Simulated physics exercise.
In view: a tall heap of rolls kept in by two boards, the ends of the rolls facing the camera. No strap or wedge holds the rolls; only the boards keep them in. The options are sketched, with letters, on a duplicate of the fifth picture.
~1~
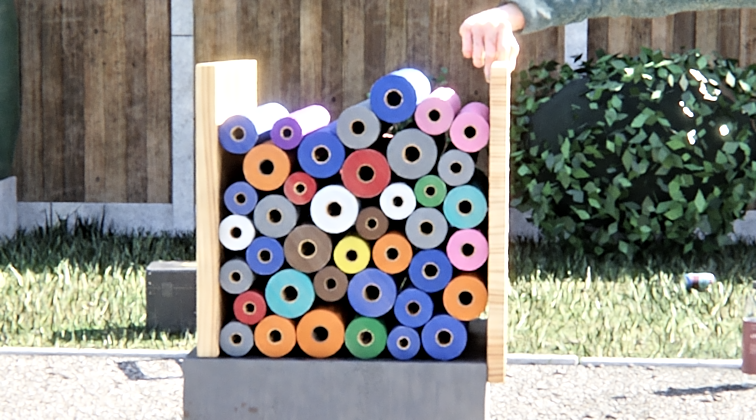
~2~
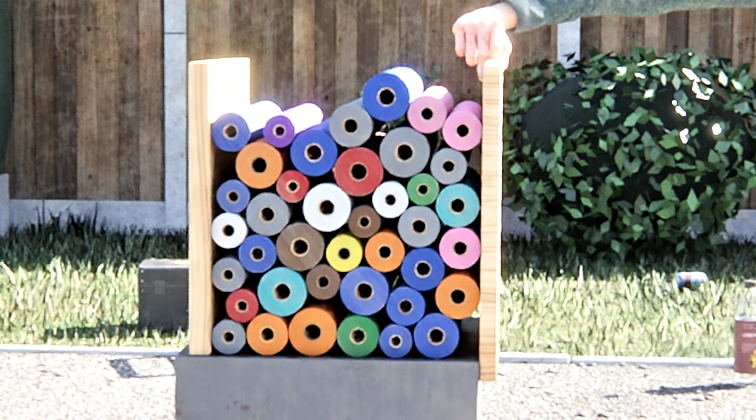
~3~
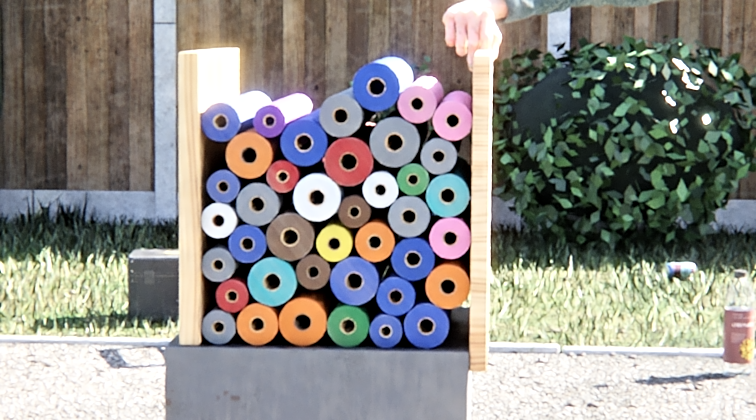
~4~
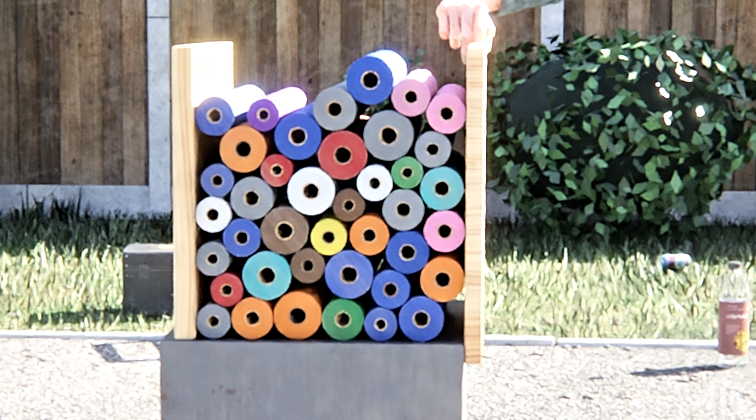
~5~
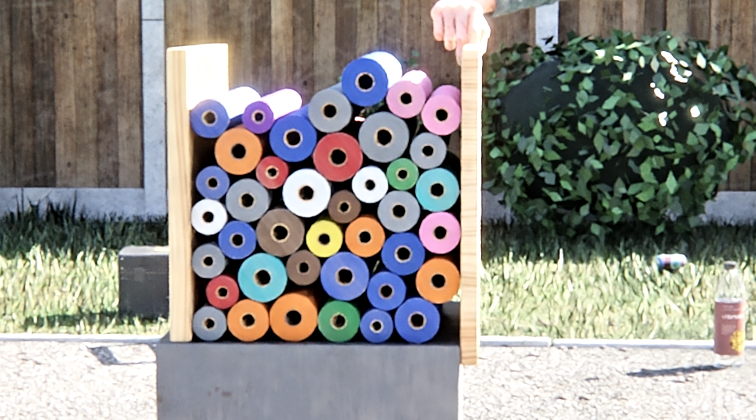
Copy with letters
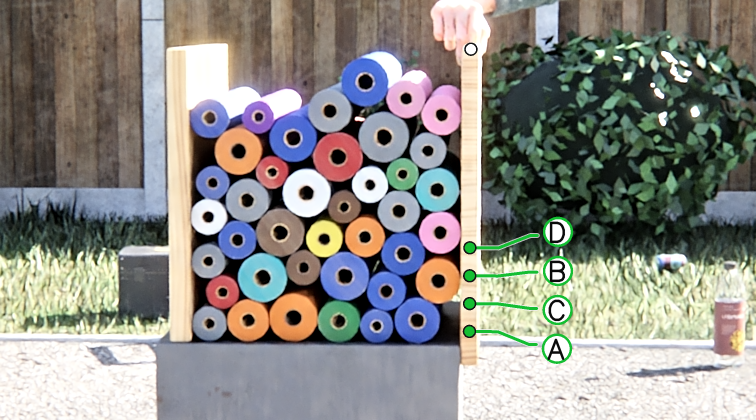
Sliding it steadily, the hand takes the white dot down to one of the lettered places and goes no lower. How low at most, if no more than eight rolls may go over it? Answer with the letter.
The answer is mark D.
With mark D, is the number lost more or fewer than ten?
At D, fewer than ten.
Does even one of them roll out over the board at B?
At B: Yes.
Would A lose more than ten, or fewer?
More than ten.
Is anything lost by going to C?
Yes, at C.
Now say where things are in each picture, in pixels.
In the first frame, a blue roll (444, 337); a turquoise roll (290, 293); a brown roll (308, 249).
In the second frame, a brown roll (300, 247); a brown roll (365, 222).
In the third frame, a white roll (381, 190); a grey roll (439, 156).
In the fourth frame, a pink roll (411, 97); side board (476, 190).
In the fifth frame, a blue roll (417, 320); a turquoise roll (263, 277).
On the marked copy, A at (469, 331); B at (470, 276); C at (470, 303); D at (470, 248); the white dot at (471, 49).
Following D. Soon after the start, top of the board (462, 133).
Later, top of the board (462, 228).
In the end, top of the board (461, 247), seven out over the board.
As for the rest, A more than eight out over the board; B nine out over the board; C more than eight out over the board.
